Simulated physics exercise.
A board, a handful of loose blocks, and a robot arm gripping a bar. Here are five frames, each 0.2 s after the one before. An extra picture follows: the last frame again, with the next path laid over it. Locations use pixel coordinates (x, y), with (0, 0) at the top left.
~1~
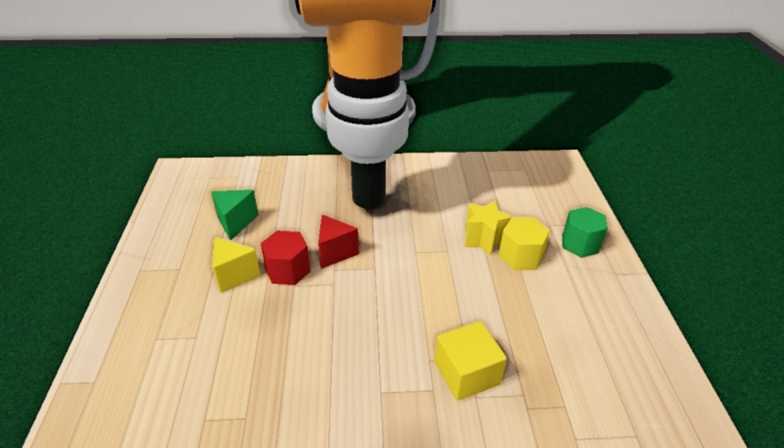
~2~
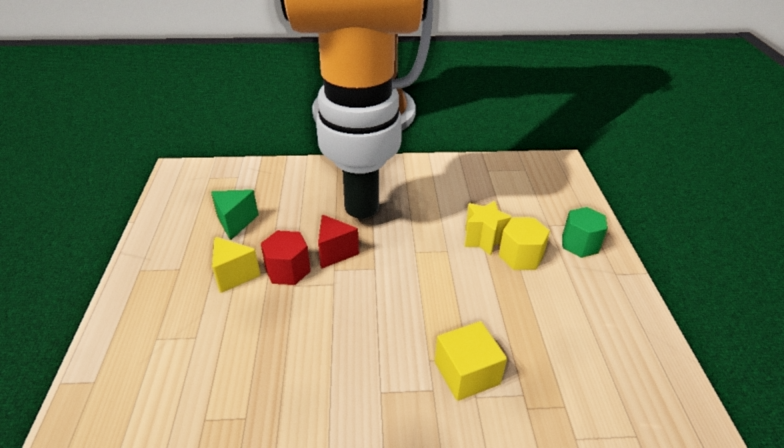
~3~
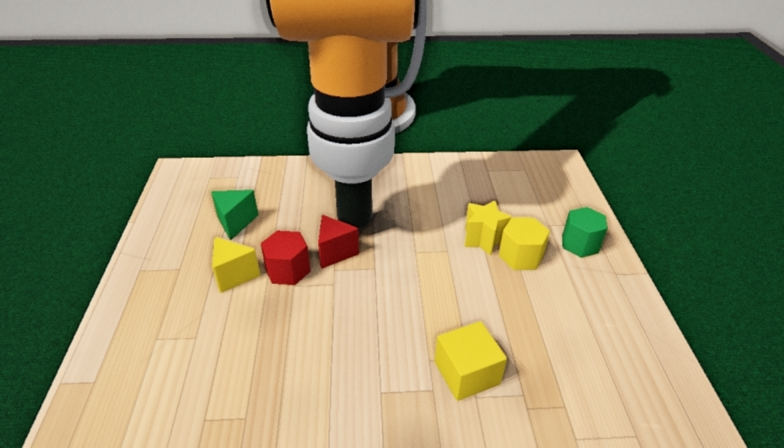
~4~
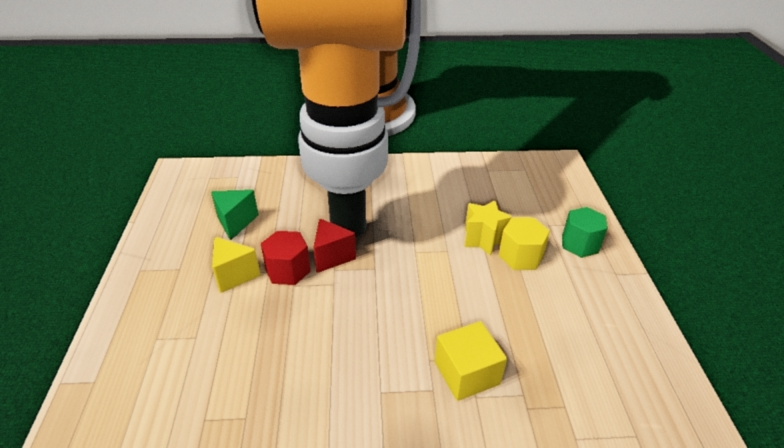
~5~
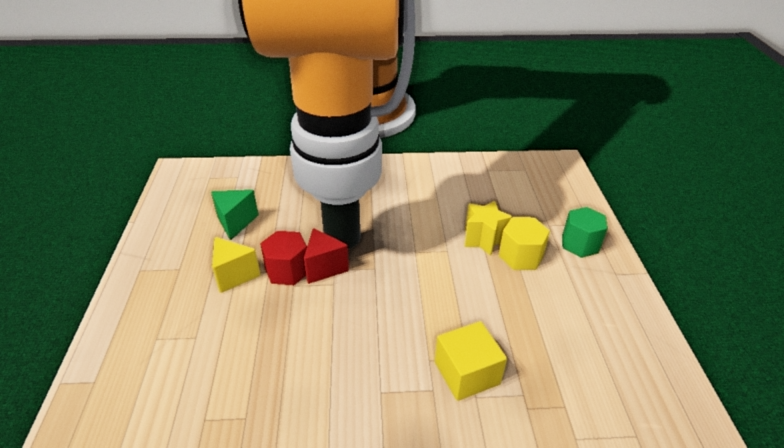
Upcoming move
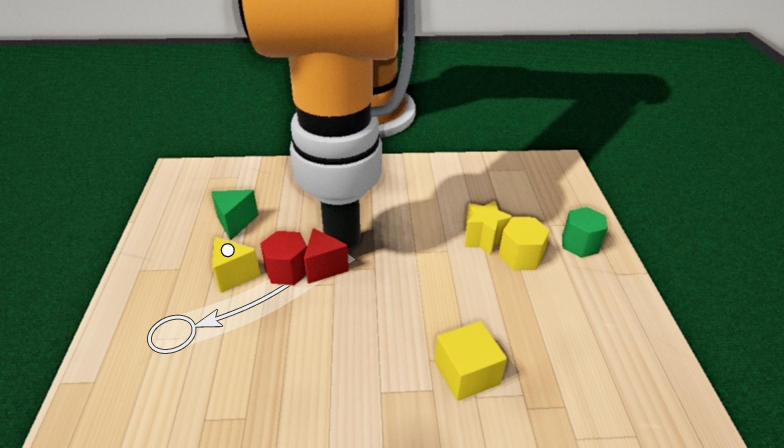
A robot arm lowers its black bar toward the red triangular block and pushes it left.
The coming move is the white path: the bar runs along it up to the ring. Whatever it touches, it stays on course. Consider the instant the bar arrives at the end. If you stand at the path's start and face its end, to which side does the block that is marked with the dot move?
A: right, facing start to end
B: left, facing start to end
Answer: A.
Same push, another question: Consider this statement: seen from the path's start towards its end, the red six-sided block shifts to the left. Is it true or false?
That statement is not accurate.
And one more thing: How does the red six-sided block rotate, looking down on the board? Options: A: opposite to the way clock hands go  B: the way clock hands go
I'll go with B - the way clock hands go.
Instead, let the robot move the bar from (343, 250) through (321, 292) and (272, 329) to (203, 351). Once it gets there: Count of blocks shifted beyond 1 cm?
I think only one will be displaced.
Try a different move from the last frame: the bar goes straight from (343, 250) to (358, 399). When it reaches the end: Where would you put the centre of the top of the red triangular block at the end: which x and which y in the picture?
It should be at (309, 264) by then.
Path on the board, from (343, 250) over (270, 296) to (172, 334); the dot is on the yellow triangular block.
On the path given first. One third of the way, bar (294, 269); yellow triangular block (212, 248), turned 20° anticlockwise; red six-sided block (249, 256), turned 75° clockwise; red triangular block (291, 279), turned 35° anticlockwise.
Two thirds of the way, bar (237, 299); yellow triangular block (194, 242); red six-sided block (210, 261); red triangular block (283, 290), turned 70° anticlockwise.
At the end, bar (167, 323); yellow triangular block (193, 240); red six-sided block (203, 262), turned 140° clockwise; red triangular block (283, 290), turned 70° anticlockwise.
